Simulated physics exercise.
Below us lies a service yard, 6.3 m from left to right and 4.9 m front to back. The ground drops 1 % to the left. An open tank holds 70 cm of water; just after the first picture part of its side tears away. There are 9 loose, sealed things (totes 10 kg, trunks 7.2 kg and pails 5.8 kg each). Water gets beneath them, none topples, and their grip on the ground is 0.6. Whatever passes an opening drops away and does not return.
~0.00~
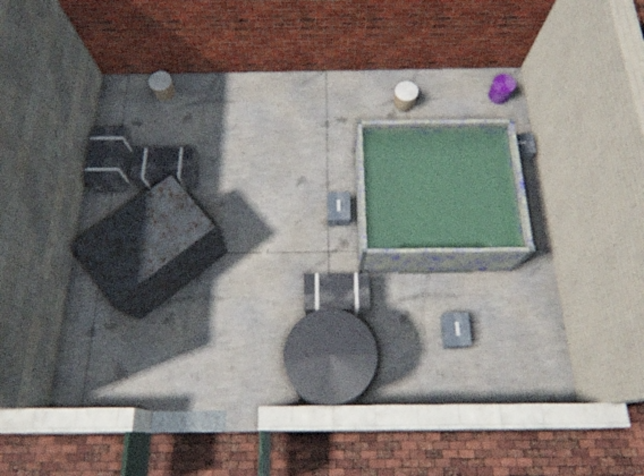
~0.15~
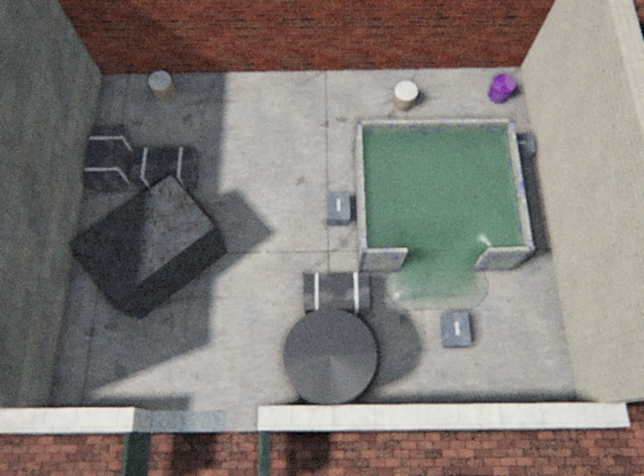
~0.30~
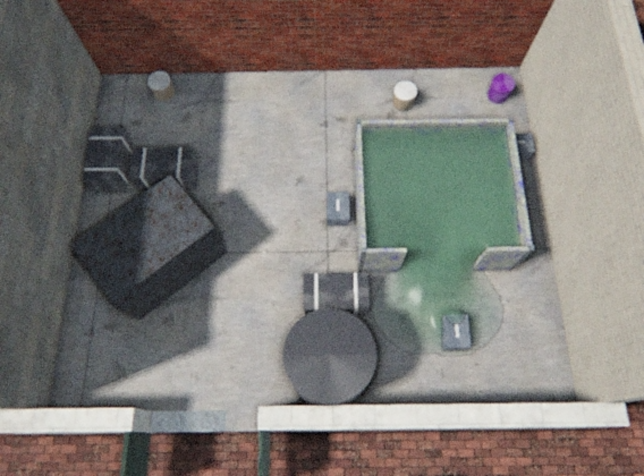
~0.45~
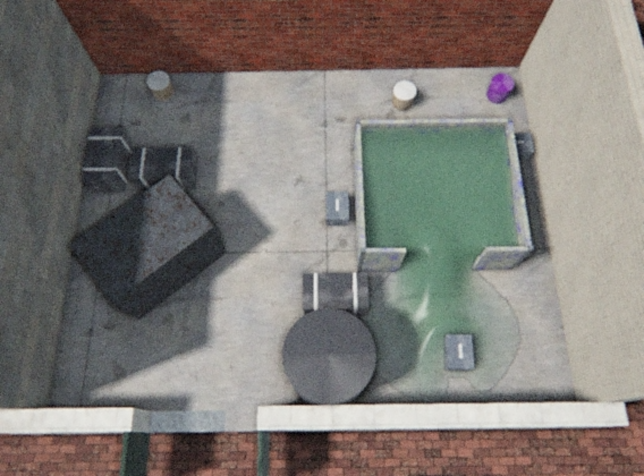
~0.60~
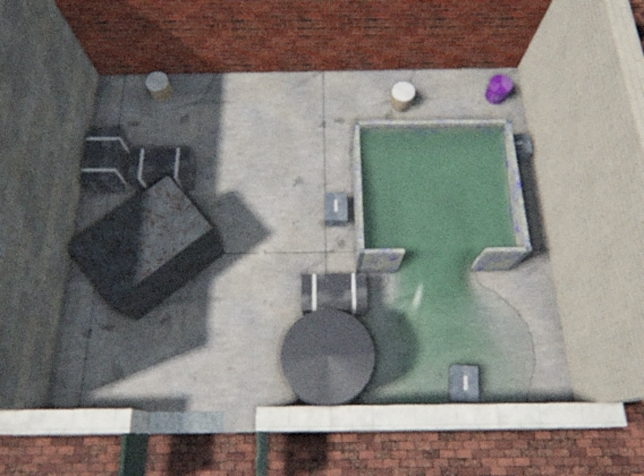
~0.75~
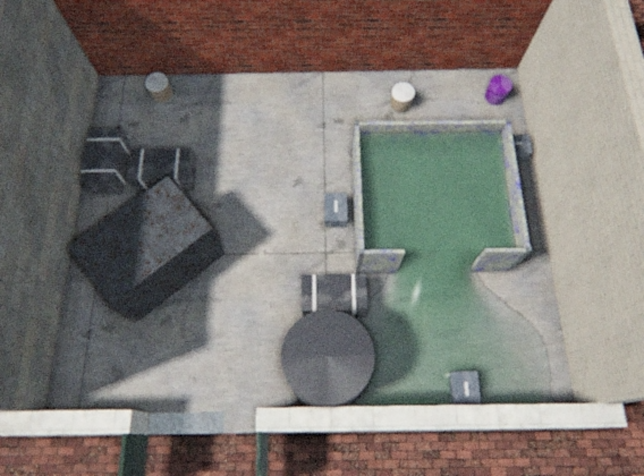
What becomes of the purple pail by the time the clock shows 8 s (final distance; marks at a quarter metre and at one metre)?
The purple pail gets carried off.
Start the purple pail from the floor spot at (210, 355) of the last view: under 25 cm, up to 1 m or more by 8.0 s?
It holds its place.
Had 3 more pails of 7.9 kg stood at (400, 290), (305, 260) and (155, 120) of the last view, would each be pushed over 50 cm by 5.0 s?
In that order: More, past it, less.
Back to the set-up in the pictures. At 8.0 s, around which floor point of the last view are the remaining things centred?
Near (252, 150).
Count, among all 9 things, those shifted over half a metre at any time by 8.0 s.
I count 8.
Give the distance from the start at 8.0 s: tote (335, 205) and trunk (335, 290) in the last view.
In turn: 0 cm, 400 cm.
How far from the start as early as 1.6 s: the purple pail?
About 0 cm.
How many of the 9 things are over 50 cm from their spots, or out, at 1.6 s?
I count 1.
After 1.6 s the purple pail is near (501, 84), 0.0 m from its start, aground; 0 of 9 are out; 1 afloat.
After 3.6 s the purple pail is near (463, 67), 0.6 m from its start, afloat; 0 of 9 are out; 4 afloat.
After 5.6 s the purple pail is near (407, 126), 1.5 m from its start, aground; 0 of 9 are out; 2 afloat.
After 8.0 s the purple pail is near (407, 126), 1.5 m from its start, aground; 0 of 9 are out; 4 afloat.
